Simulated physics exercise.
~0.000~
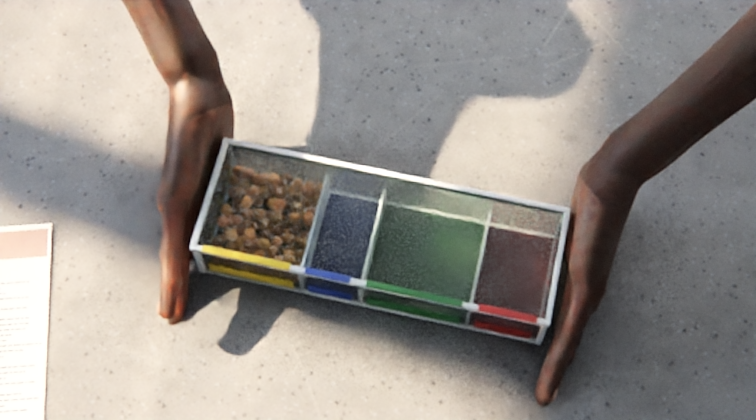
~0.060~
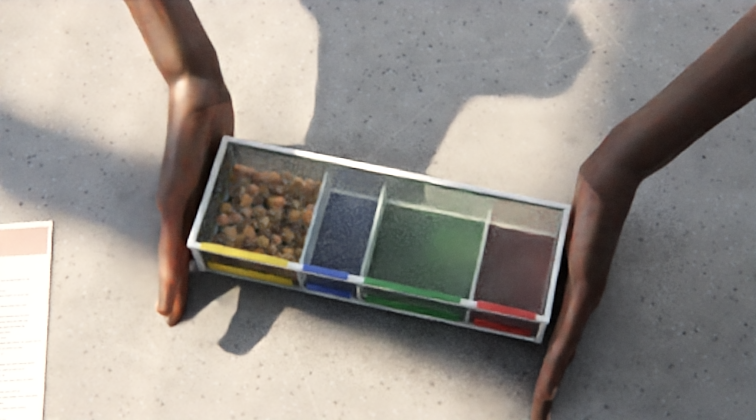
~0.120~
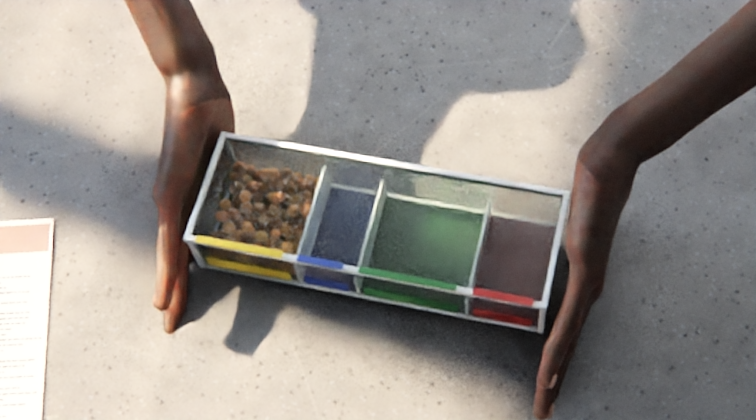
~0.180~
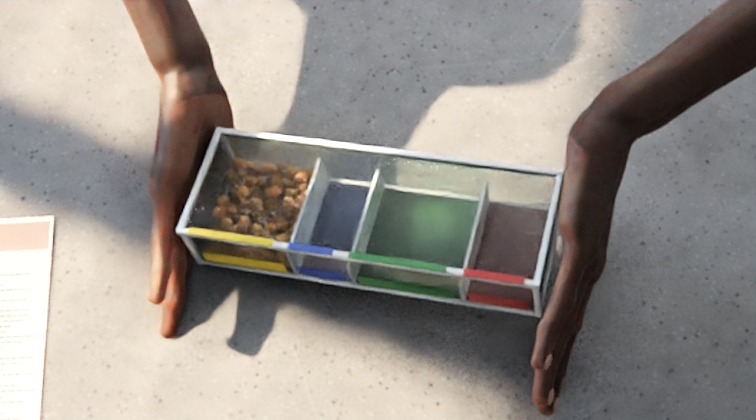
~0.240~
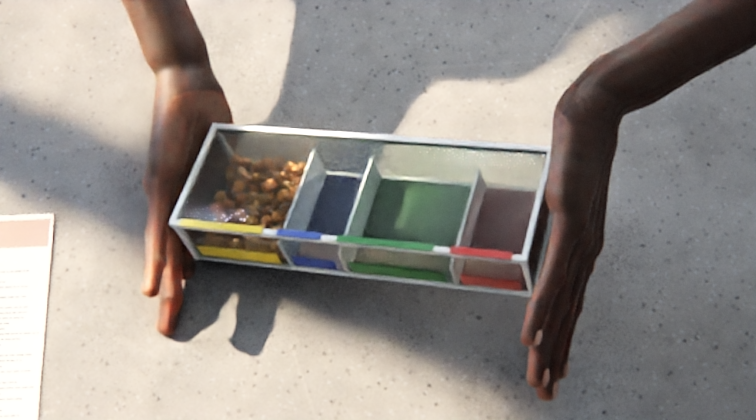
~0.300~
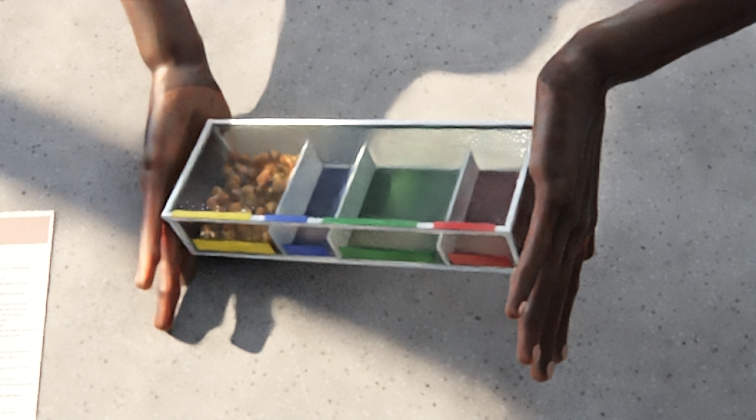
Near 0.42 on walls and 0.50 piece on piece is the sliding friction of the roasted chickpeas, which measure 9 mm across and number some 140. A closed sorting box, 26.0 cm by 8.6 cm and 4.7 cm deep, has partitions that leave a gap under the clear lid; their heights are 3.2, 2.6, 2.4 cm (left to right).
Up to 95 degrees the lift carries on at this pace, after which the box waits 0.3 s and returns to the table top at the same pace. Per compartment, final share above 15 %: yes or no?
Red no; blue no; green no; yellow yes.
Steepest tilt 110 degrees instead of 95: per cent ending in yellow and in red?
The yellow compartment would hold 100 per cent, the red one 0 per cent.
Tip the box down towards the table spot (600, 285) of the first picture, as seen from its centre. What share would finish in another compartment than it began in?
About 20 per cent.
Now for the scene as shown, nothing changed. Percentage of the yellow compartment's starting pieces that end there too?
100 %.
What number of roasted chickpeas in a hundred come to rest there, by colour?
Red: 0 %, blue: 0 %, green: 0 %, yellow: 100 %.
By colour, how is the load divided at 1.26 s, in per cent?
Shares - red: 0; blue: 0; green: 0; yellow: 100.
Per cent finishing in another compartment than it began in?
My estimate is some 0 per cent.
Then, at 1.26 s, tilt 95 degrees; yellow 100 %.
After 1.91 s, tilt 47 degrees; yellow 100 %.
Then, at 2.59 s, tilt 0 degrees; yellow 100 %.
By 3.1 s all is still; red 0 %, blue 0 %, green 0 %, yellow 100 %.
